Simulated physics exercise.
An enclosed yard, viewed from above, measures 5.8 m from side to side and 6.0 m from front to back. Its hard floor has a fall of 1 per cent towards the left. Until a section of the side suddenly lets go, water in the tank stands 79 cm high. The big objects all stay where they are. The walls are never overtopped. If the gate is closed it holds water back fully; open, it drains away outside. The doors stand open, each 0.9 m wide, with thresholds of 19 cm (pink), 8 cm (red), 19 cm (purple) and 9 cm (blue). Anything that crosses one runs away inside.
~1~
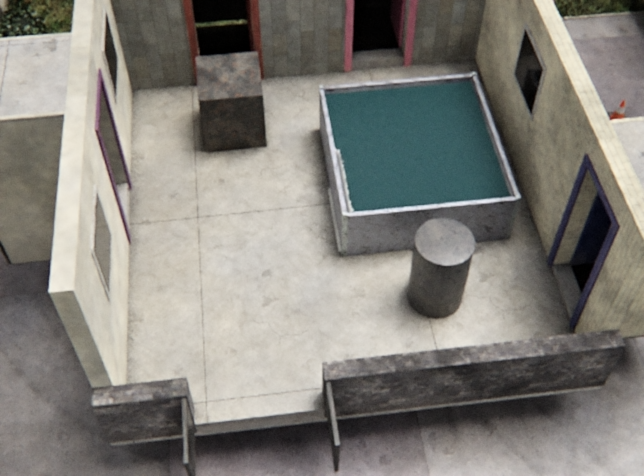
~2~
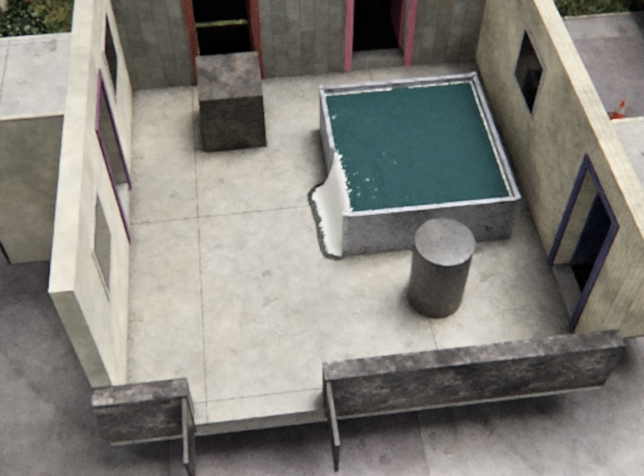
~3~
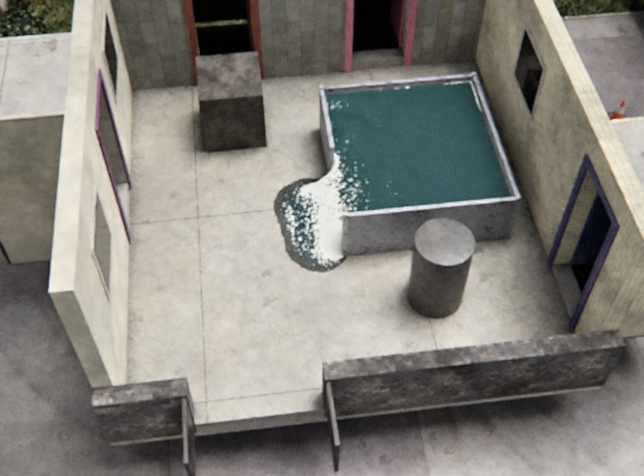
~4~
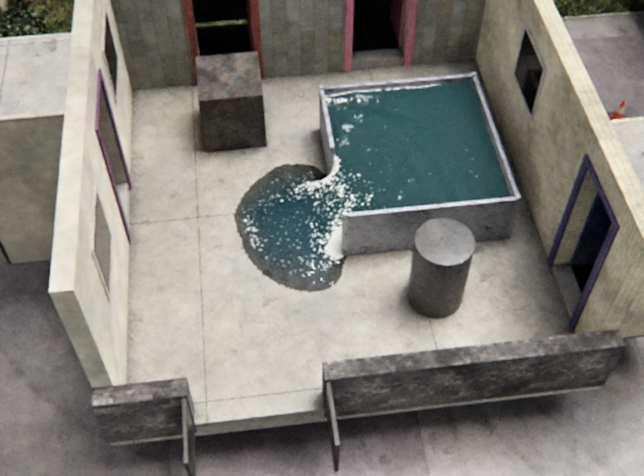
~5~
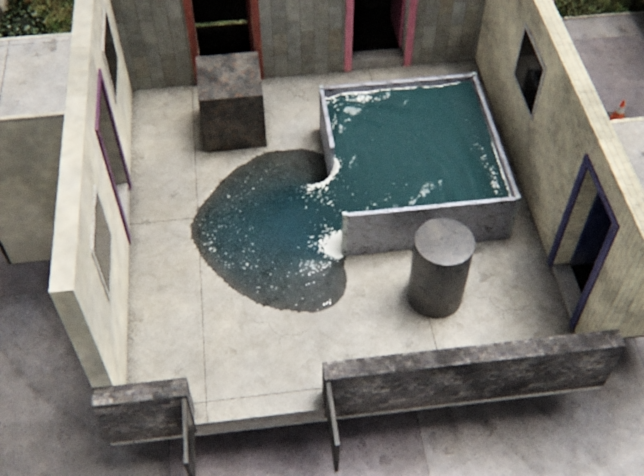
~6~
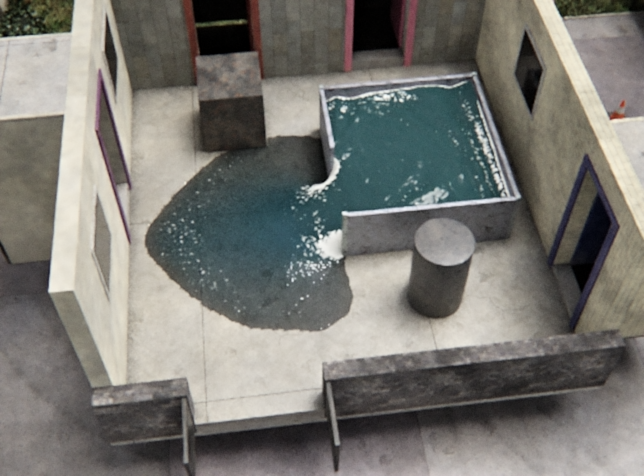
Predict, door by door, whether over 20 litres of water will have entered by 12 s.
Prediction: At the pink door, it will not. At the red door, over 20 litres will have entered. At the purple door, over 20 litres will have entered. At the blue door, it will not.
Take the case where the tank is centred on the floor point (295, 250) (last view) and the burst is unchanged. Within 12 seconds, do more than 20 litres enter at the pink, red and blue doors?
Checking each door against the limit: Pink does not exceed it, red tops it, blue tops it.
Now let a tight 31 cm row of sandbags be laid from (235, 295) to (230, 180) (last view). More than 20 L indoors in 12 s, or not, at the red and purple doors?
Against the limit, the red door goes beyond it and the purple door stays within it.
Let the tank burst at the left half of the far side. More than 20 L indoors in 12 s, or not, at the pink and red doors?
Result against the limit at pink: Limit broken; result at red: Limit broken.
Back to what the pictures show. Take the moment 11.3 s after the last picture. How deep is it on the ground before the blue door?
Depth: Approx. 8.5 cm.
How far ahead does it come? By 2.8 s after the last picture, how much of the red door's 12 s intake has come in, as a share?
Roughly 0 percent is in by then.
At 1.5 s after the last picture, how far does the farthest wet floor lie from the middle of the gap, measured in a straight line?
Roughly 4.2 m.
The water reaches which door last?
It would be the blue one.
Then, 0.7 s after the last picture water covers 40 % of the floor and is deepest (46 cm) near (331, 231); pink door not reached, red door not reached, purple door 35 cm at the sill, 24 L in, blue door not reached.
Then, 1.5 s after the last picture water covers 45 % of the floor and is deepest (54 cm) near (127, 401); pink door not reached, red door not reached, purple door 38 cm at the sill, 95 L in, blue door not reached.
Then, 2.8 s after the last picture water covers 55 % of the floor and is deepest (34 cm) near (127, 401); pink door not reached, red door 12 cm at the sill, 1 L in, purple door 26 cm at the sill, 177 L in, blue door not reached.
Then, 6.3 s after the last picture water covers 95 % of the floor and is deepest (23 cm) near (132, 105); pink door 4 cm at the sill, 0 L in, red door 13 cm at the sill, 40 L in, purple door 16 cm at the sill, 206 L in, blue door 8 cm at the sill, 1 L in.
Then, 11.3 s after the last picture water covers 95 % of the floor and is deepest (14 cm) near (274, 92); pink door 11 cm at the sill, 0 L in, red door 9 cm at the sill, 66 L in, purple door 12 cm at the sill, 206 L in, blue door 8 cm at the sill, 3 L in.
